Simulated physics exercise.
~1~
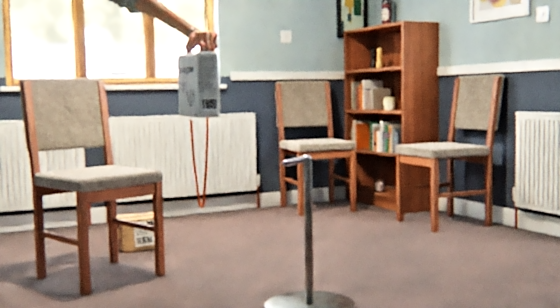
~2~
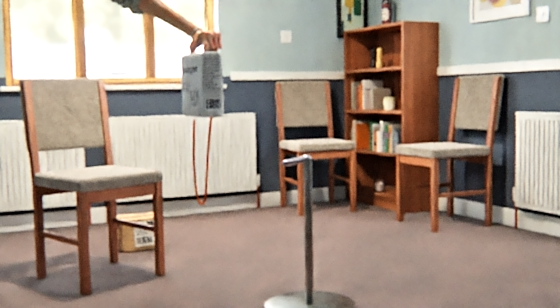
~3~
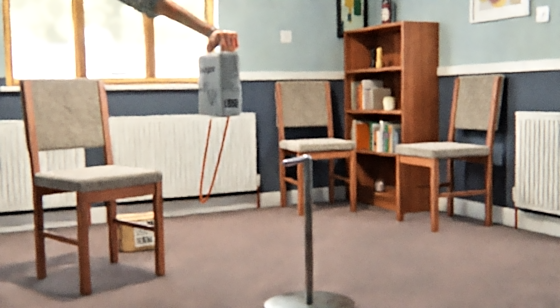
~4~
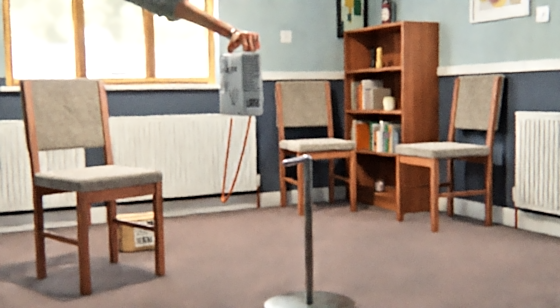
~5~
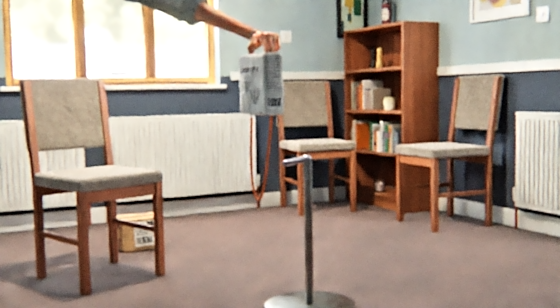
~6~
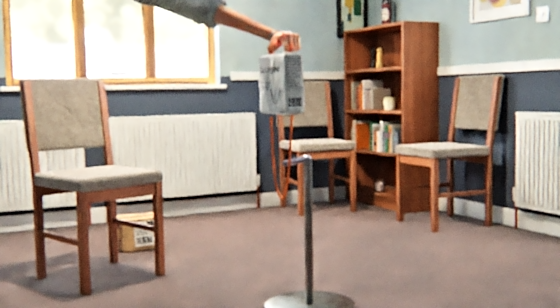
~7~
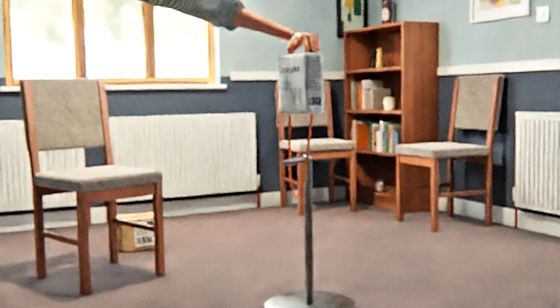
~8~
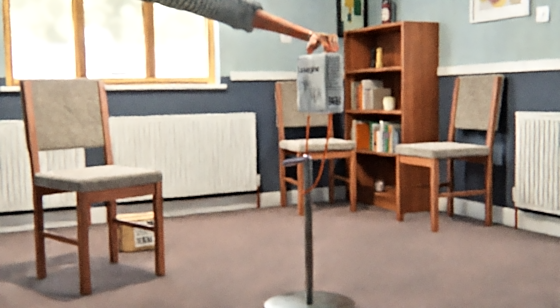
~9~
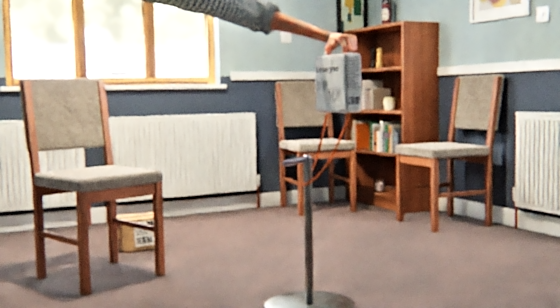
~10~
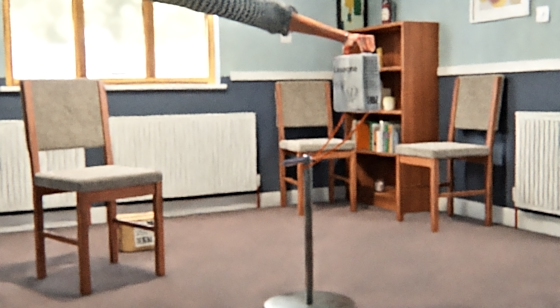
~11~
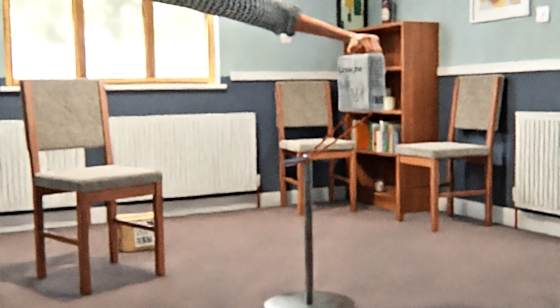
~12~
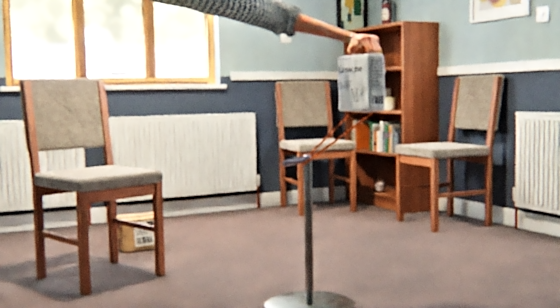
A hand carries a white bag right until its trailing loop snags on the post.
